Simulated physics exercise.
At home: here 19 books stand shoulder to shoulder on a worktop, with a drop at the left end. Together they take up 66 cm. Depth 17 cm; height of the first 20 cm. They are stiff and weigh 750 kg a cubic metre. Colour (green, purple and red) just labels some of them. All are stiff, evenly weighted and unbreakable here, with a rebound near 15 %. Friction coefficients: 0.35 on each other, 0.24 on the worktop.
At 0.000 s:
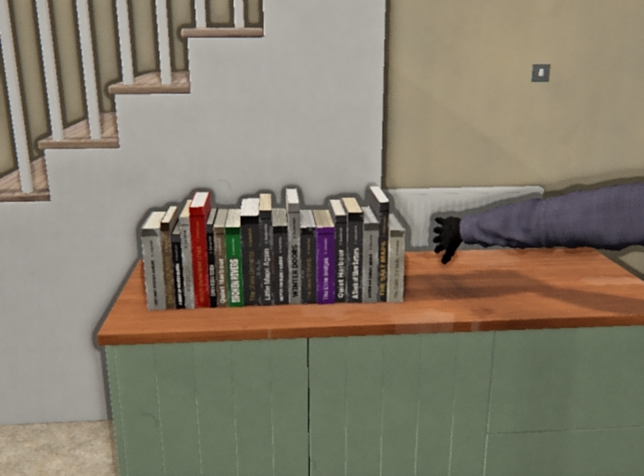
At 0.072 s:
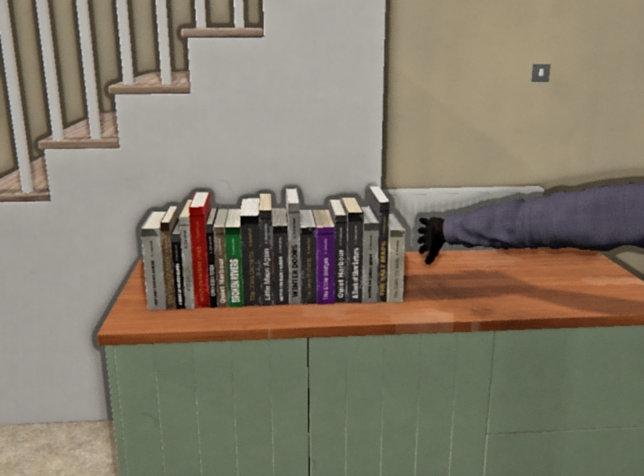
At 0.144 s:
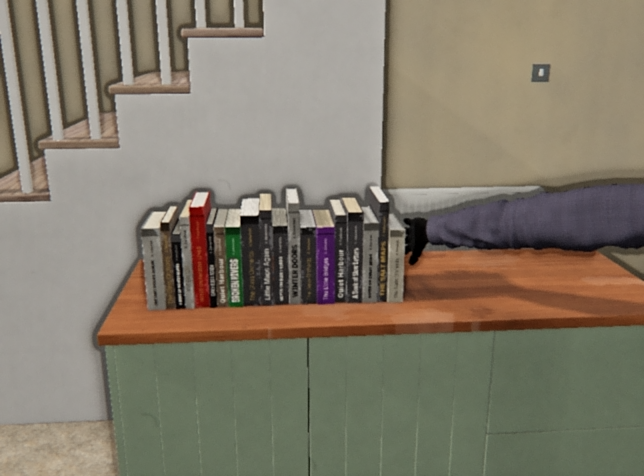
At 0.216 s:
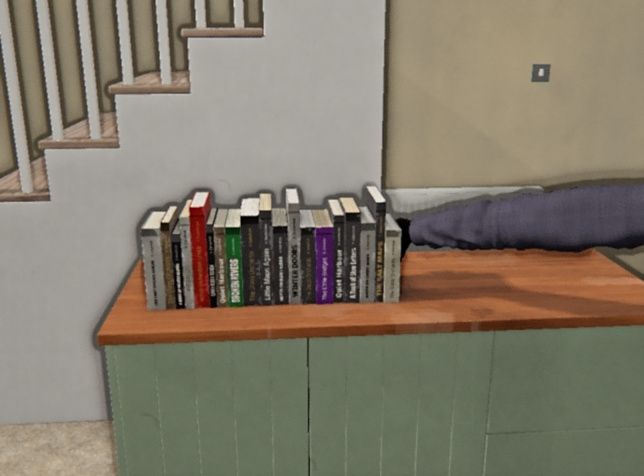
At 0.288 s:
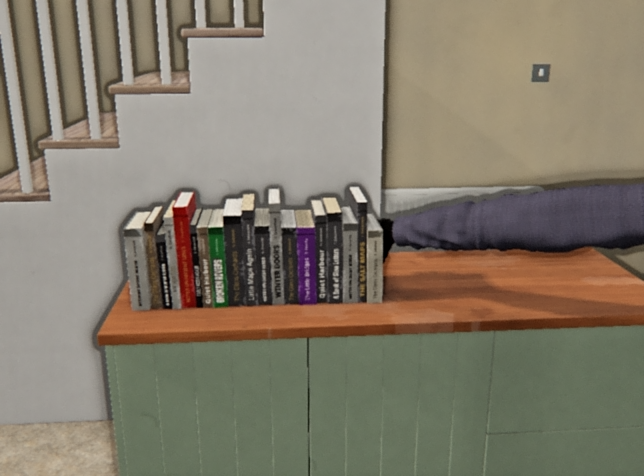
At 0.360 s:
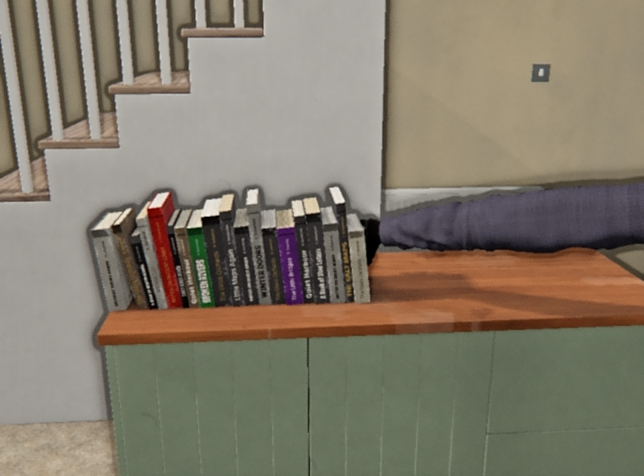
A row of upright books, mostly grey and black with a red one toward the left, a green one beyond it and a purple one right of centre, stands on an orange-brown wooden worktop over pale green cabinets. The fixed, slightly raised front view shows a staircase behind at left and a beige wall at right. A black-gloved, purple-grey-sleeved arm reaches leftward, pushing the row left until the books lean left.
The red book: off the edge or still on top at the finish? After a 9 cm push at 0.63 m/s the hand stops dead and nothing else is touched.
It drops off.
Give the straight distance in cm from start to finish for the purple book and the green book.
Purple 10, green 30.
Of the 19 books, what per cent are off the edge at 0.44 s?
By then 0 per cent.
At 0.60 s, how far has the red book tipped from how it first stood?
Some 50°.
By 0.44 s, none of the 19 books off the edge, 19 disturbed; red book tilted 19°; green book tilted 19°.
By 0.60 s, 1 of the 19 books off the edge; red book tilted 45°; green book tilted 37°.
By 0.80 s, 5 of the 19 books off the edge; red book on its side; green book tilted 53°.
By 1.04 s, 5 of the 19 books off the edge; red book upside down; green book tilted 65°.
When it is over (1.5 s), 5 of the 19 books off the edge; red book upside down; green book tilted 65°; purple book tilted 47°. In pixels of the last frame, middles, green book near (134, 276).
